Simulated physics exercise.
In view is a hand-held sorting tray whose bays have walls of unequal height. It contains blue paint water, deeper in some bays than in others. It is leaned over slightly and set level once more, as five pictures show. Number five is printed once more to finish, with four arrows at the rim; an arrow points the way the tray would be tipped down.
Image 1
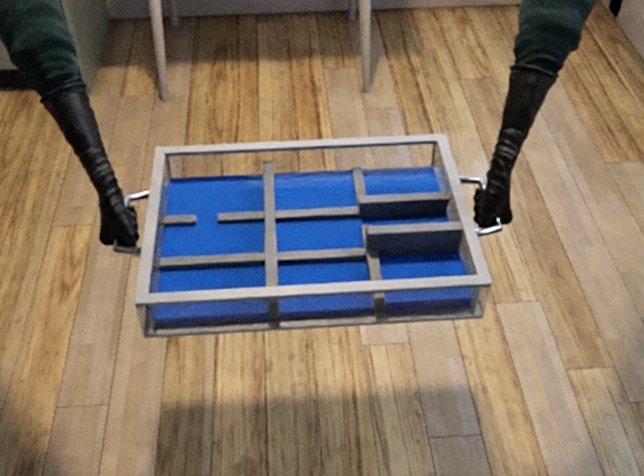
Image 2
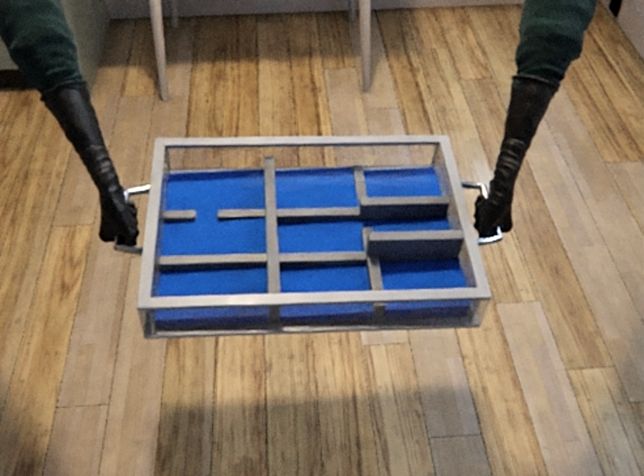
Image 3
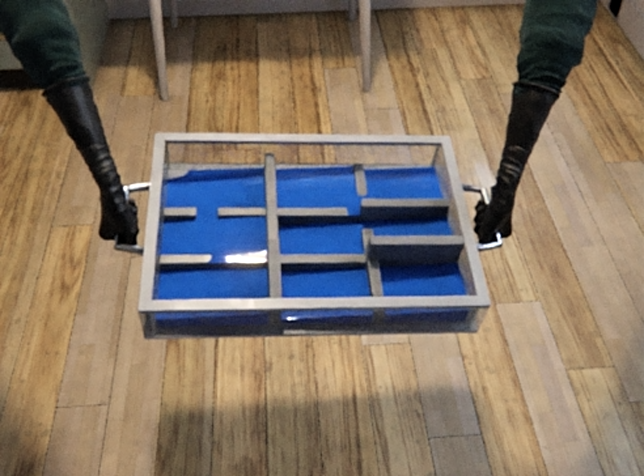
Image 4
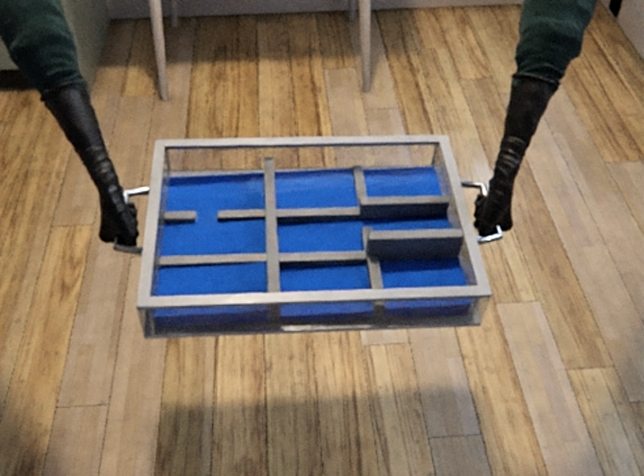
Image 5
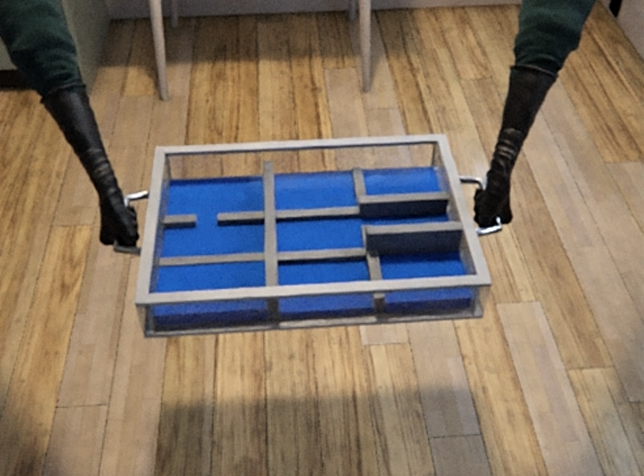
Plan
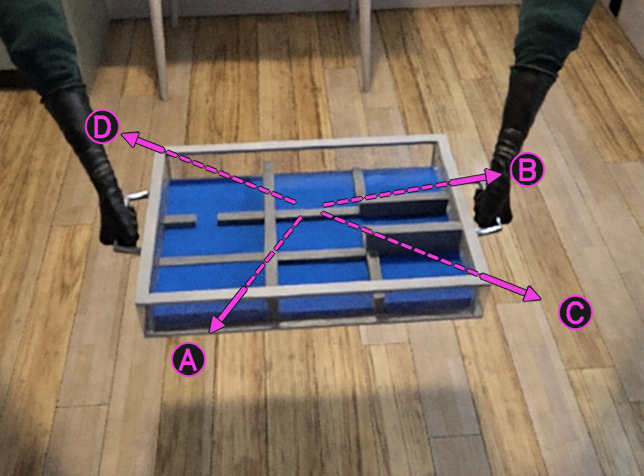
Gloved hands tilt a divided tray of blue liquid slightly, then bring it back level.
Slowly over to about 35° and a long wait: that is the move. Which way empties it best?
Direction D does it best.
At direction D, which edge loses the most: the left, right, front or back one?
The left rim.
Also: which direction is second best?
It is A.
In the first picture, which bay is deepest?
The front right bay.
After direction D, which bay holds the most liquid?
It is the back left one.
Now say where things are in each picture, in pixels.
The tray is level; deepest in the front right bay, at (420, 274), shallowest in the back right, in the first frame.
Tipped about 5° down to the front right; no wall is crossed, in the second frame.
Tipped about 8° down to the front right; liquid runs over three walls, in the third frame.
Tipped about 4° down to the front right; no wall is crossed, in the fourth frame.
The tray is level; deepest in the front left bay, at (215, 285), shallowest in the back left, in the fifth frame.
In magenta, A ends at (213, 328); B ends at (496, 175); C ends at (535, 296); D ends at (127, 136).
With A, about 37 % stays in the tray, the largest part in the front left bay.
With B, about 57 % stays in the tray, the largest part in the back right bay.
With C, about 49 % stays in the tray, the largest part in the front right bay.
With D, about 25 % stays in the tray, the largest part in the back left bay.
